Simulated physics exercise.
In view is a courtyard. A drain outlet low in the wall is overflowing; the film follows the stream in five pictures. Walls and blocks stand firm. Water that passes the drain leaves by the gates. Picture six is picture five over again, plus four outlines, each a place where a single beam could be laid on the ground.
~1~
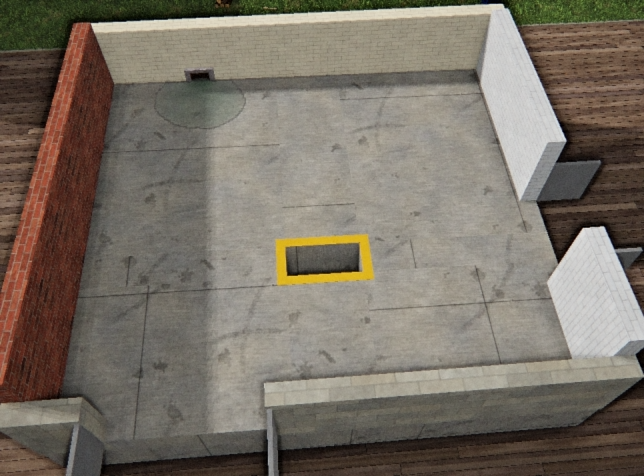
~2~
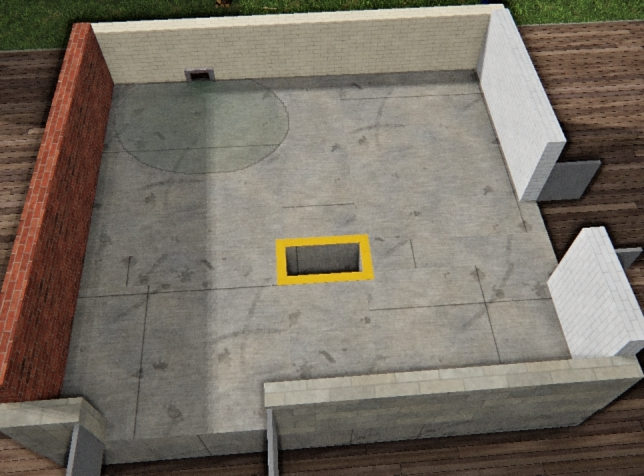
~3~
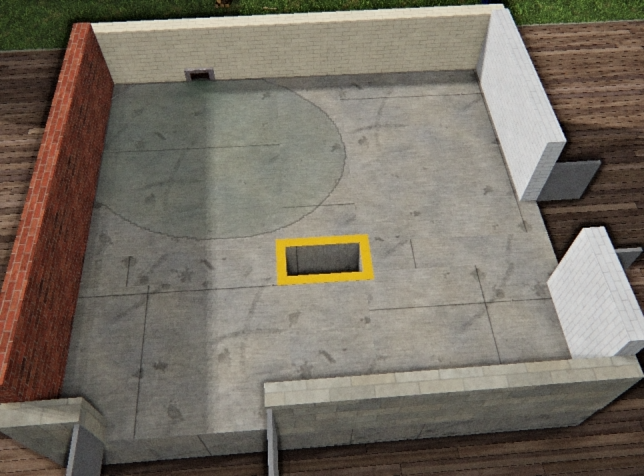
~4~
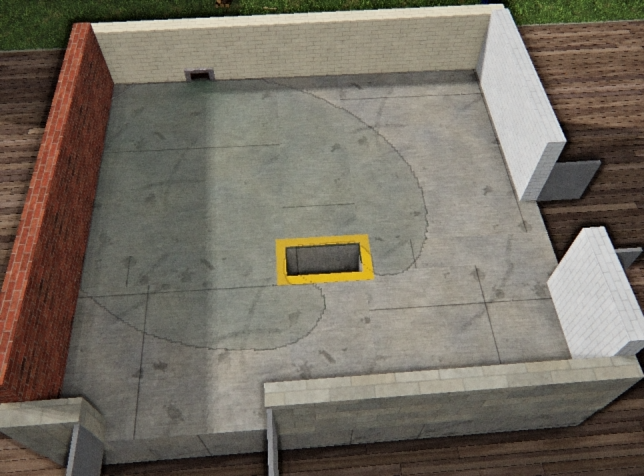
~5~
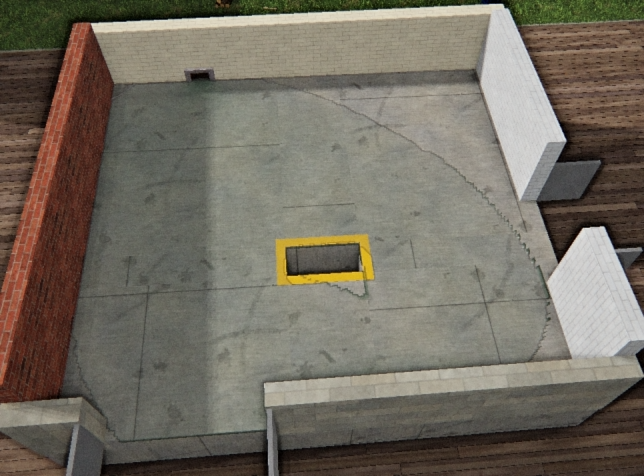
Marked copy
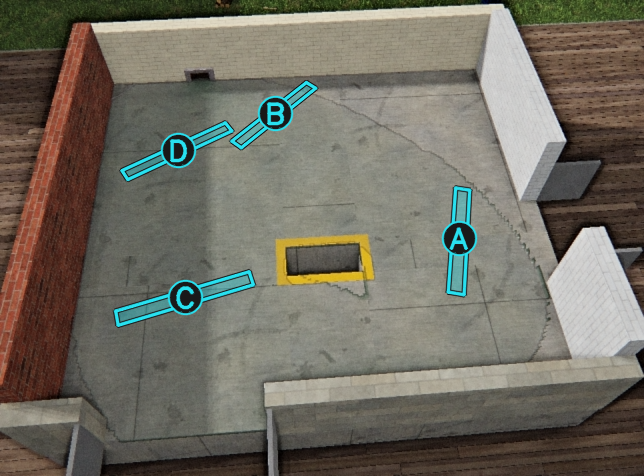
In a walled courtyard, a thin sheet of water spread from a small opening in the back wall, widened across the concrete floor, reached the yellow-edged pit, and flowed around it toward the front and right.
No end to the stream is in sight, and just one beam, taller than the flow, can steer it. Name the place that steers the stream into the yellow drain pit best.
Use position C.
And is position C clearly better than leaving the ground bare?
Yes, by a good deal.
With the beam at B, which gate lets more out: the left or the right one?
The left gate.
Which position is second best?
Here it is position A.
In cyan, A from (456, 293) to (462, 189); B from (236, 144) to (311, 85); C from (116, 318) to (251, 278); D from (124, 175) to (228, 126).
If A is chosen, about 28 % of the stream goes into the yellow drain pit, about 69 % out by the gates.
If B is chosen, about 15 % of the stream goes into the yellow drain pit, about 79 % out by the gates.
If C is chosen, about 52 % of the stream goes into the yellow drain pit, about 44 % out by the gates.
If D is chosen, about 12 % of the stream goes into the yellow drain pit, about 83 % out by the gates.
